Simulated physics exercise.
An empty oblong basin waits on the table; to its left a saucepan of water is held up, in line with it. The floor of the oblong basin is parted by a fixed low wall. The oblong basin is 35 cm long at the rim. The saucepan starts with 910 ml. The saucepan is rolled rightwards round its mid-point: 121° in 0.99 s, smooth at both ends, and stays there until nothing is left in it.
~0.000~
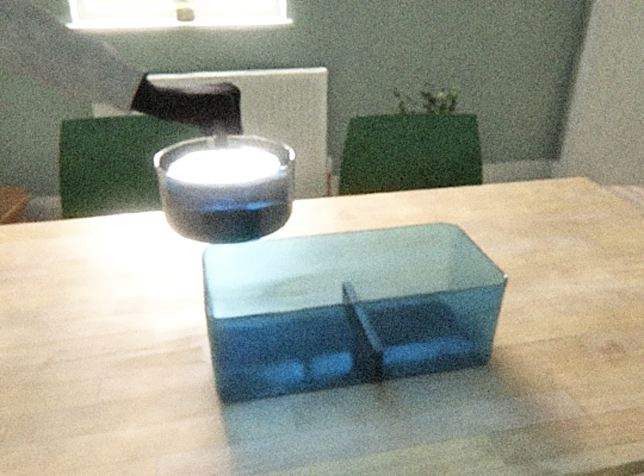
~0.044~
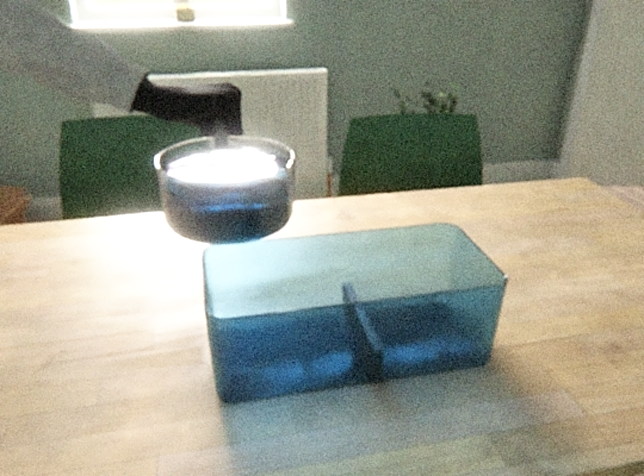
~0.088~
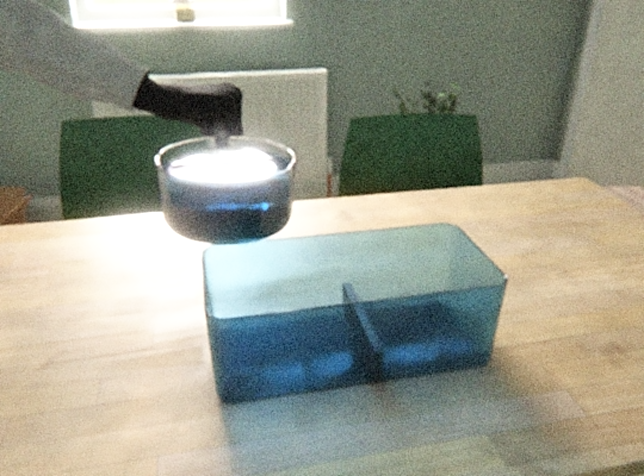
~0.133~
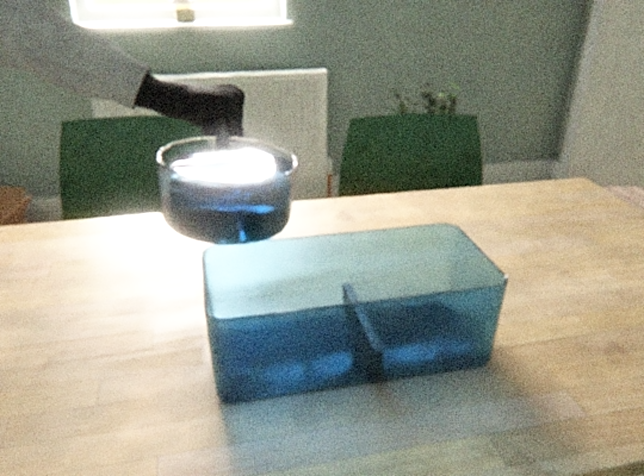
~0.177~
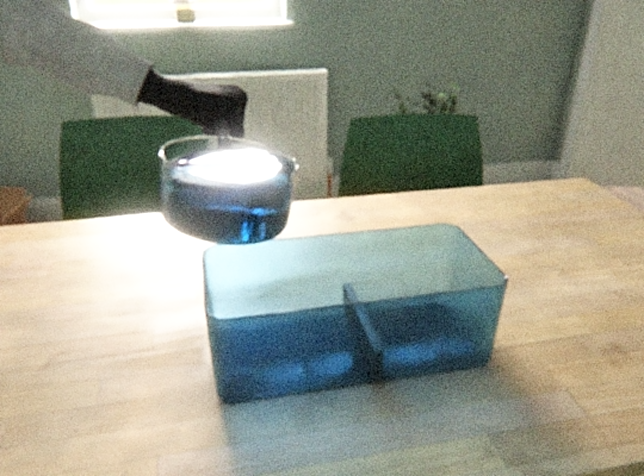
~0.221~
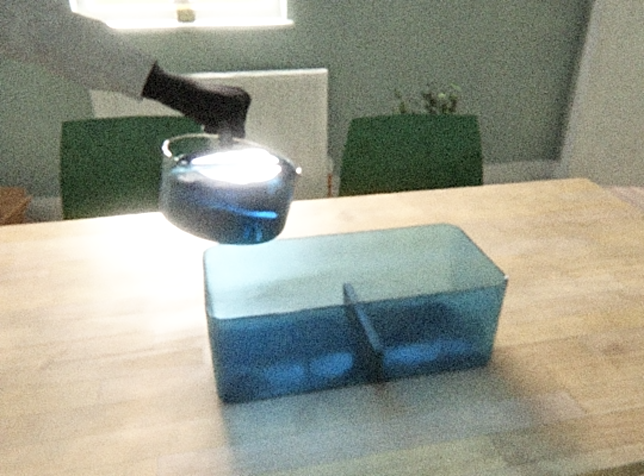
Dark-gloved hand holding a glass saucepan of water and slowly tilting it slightly rightwards beside a blue divided basin on a table.
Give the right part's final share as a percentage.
About 17 per cent.
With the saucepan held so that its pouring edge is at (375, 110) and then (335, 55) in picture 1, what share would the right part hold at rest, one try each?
In turn about 85 and 75 per cent.
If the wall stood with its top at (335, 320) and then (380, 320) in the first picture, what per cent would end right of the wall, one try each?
First 60, then 15 per cent.
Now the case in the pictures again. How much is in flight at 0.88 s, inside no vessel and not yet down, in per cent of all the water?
About 4 per cent.
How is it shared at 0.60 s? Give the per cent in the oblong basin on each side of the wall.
Near 22 on the left, 6 on the right.
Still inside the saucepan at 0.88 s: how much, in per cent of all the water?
Some 3 per cent.
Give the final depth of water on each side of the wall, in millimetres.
Some 24 mm on the left and 6 mm on the right.
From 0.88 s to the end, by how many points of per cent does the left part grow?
Near 3 in a hundred.
By 0.60 s the tilt is 81° and 38 per cent is still to pour, 23 is left of the wall and 6 right of it.
By 0.88 s the tilt is 117° and 3 per cent is still to pour, 78 is left of the wall and 15 right of it.
By 1.17 s the tilt is 121° and 0 per cent is still to pour, 81 is left of the wall and 16 right of it.
By 1.49 s the tilt is 121° and 0 per cent is still to pour, 81 is left of the wall and 17 right of it.
At rest 81 per cent lies left of the wall, 17 right of it and 2 outside.
